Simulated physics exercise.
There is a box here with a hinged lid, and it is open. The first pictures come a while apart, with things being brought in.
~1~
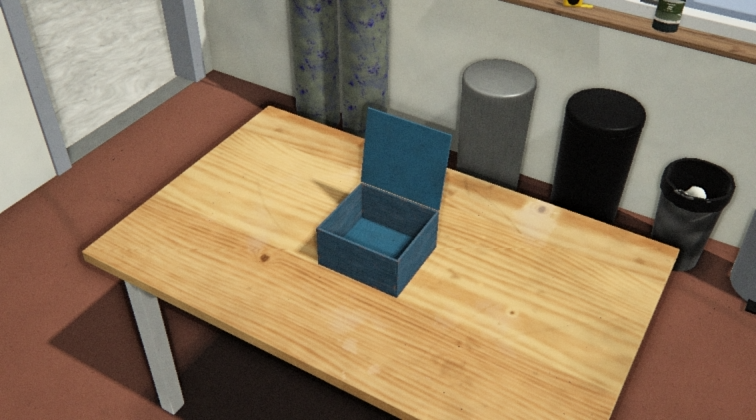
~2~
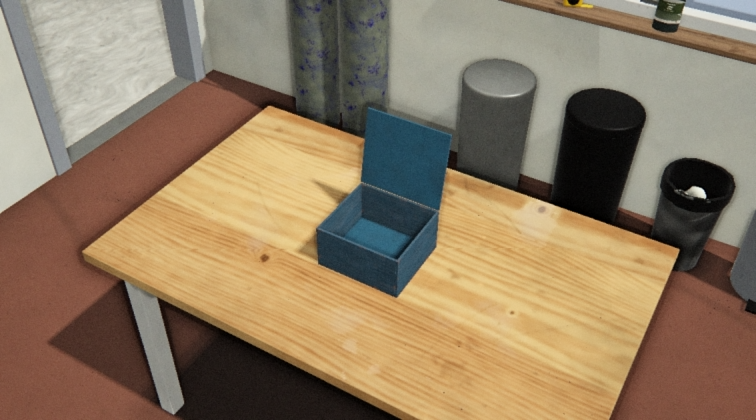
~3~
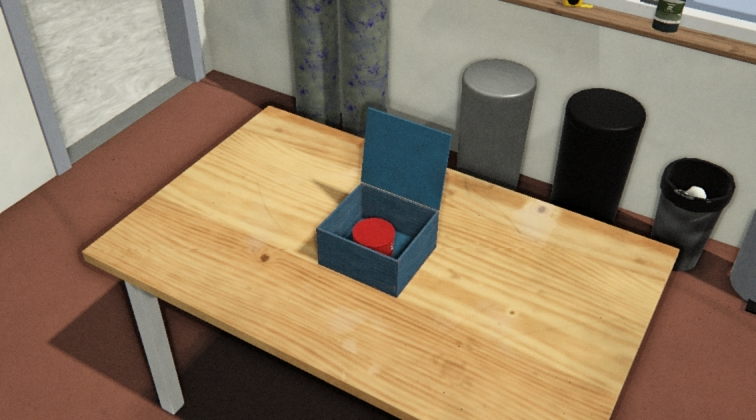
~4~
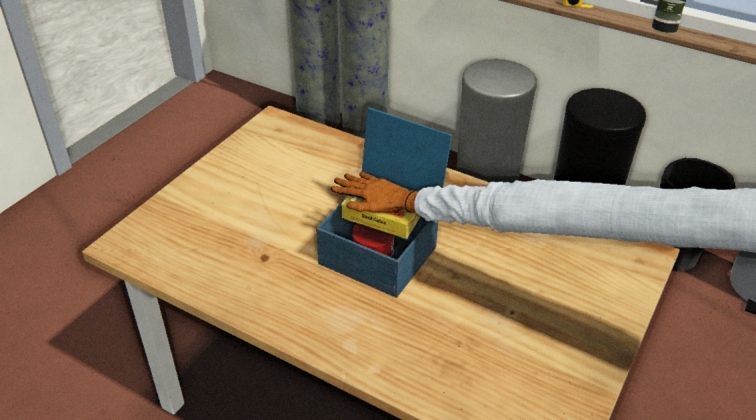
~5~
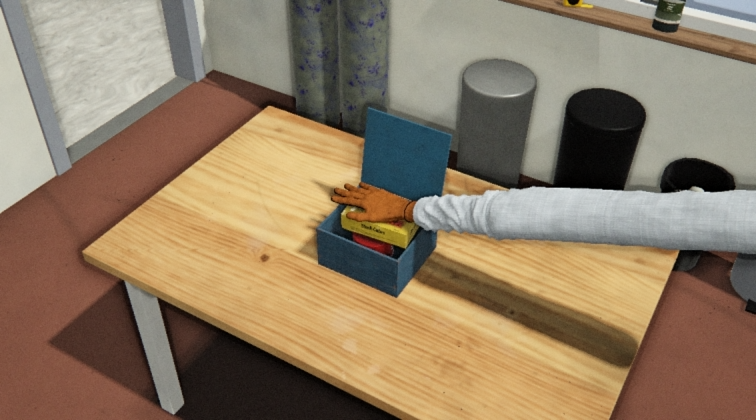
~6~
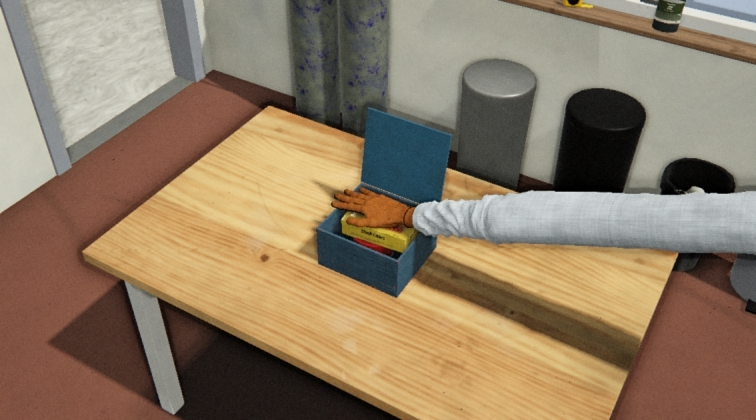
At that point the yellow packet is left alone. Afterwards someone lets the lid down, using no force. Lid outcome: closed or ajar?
Closed.
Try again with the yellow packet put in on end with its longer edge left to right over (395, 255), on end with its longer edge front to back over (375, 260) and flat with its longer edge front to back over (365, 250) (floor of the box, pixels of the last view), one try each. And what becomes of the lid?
First try: It will not close; second try: It is held up; third try: It closes.
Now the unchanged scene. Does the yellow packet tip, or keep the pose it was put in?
At the finish it holds its orientation.
Then, 1.20 s past the last view, lid starting down.
Then, 1.60 s past the last view, lid 57° above the rim.
Then, 1.80 s past the last view, lid 37° above the rim.
Then, 2.00 s past the last view, lid 13° above the rim.
Finally, lid shut; both still in place. Final places as the last picture's camera would see them, yellow packet near (383, 223).
